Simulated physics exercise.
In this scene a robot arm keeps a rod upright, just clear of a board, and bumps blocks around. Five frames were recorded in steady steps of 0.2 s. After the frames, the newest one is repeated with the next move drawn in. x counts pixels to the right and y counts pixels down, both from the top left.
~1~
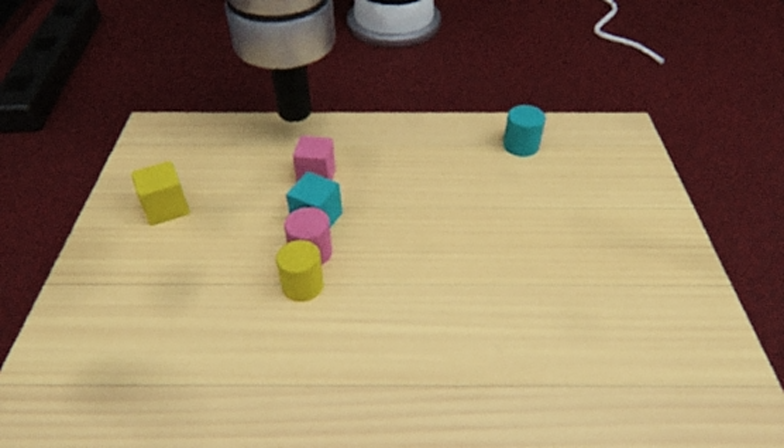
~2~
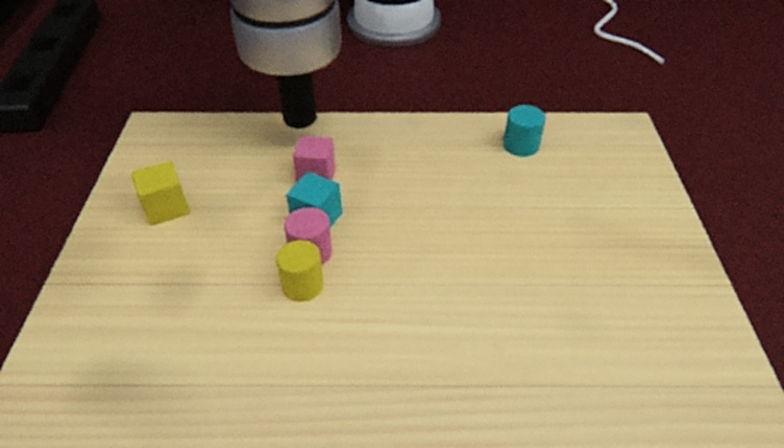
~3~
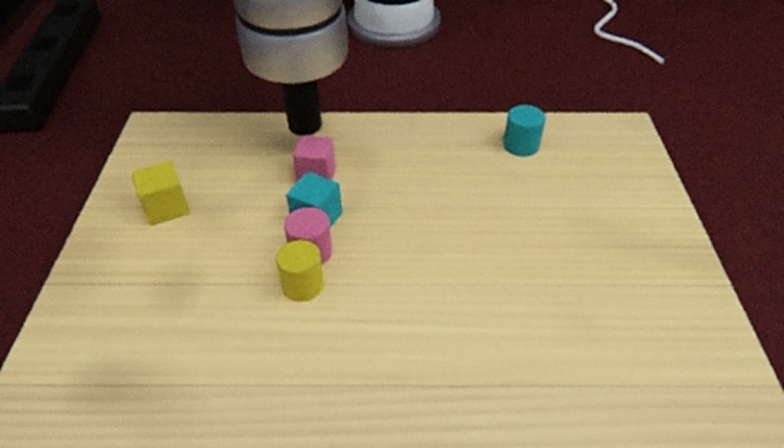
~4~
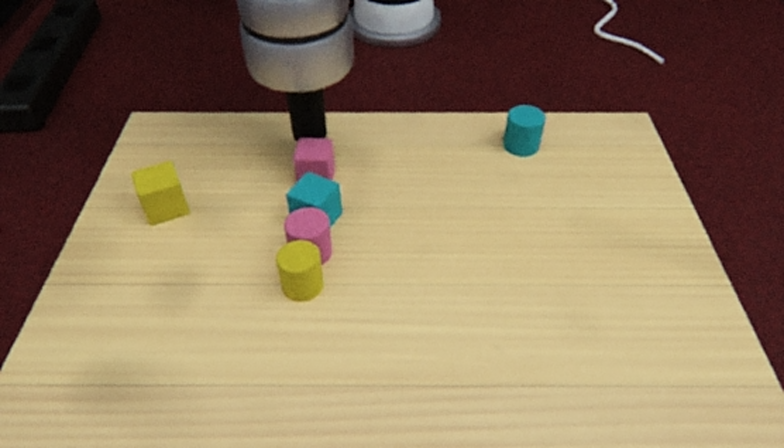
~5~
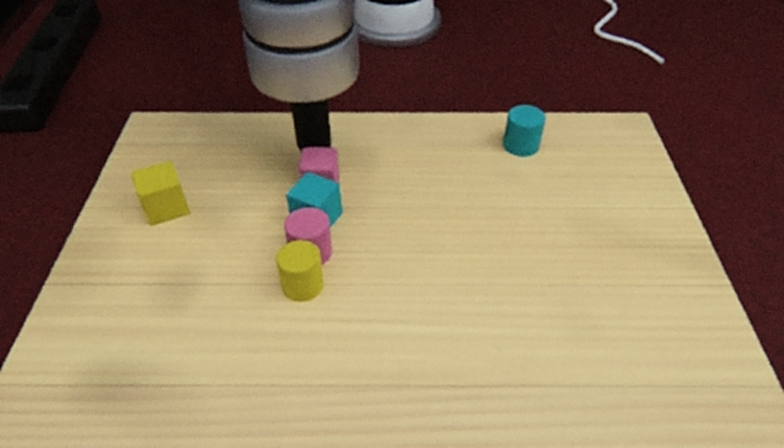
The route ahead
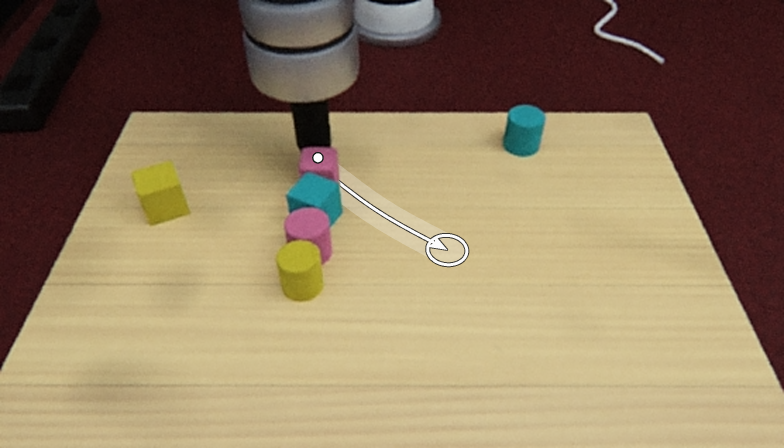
On a pale wooden board, a black rod on a machine arm moved toward a line of pink, turquoise and yellow blocks and nudged the pink square block slightly toward the turquoise one.
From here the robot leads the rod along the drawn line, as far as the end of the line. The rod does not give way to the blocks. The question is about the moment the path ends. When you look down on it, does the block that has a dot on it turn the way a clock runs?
My answer is yes.
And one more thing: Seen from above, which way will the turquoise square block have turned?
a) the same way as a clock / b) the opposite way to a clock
My answer is option a.
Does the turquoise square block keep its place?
I expect not.
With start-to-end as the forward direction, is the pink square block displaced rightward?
I'd say yes.
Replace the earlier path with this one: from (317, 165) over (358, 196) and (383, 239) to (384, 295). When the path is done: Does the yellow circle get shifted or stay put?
It is moved off its spot.
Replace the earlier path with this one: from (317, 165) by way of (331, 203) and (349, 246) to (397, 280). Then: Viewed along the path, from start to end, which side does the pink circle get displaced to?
Measured against the direction from start to end, the pink circle shifts toward the right-hand side.
Drawn move, from (317, 165) via (353, 194) and (396, 222), ending at (447, 250); the dot is on the pink square block.
The first path, step by step. One third of the way, rod at (352, 173); yellow circle at (283, 280); pink circle at (299, 245); turquoise square block at (324, 216); pink square block at (340, 189), turned 30° clockwise.
Two thirds of the way, rod at (397, 202); yellow circle at (273, 290); pink circle at (289, 254); turquoise square block at (330, 233), turned 40° clockwise; pink square block at (369, 218), turned 75° clockwise.
At the end, rod at (449, 229); yellow circle at (273, 290); pink circle at (289, 254); turquoise square block at (330, 233), turned 45° clockwise; pink square block at (373, 220), turned 85° clockwise.
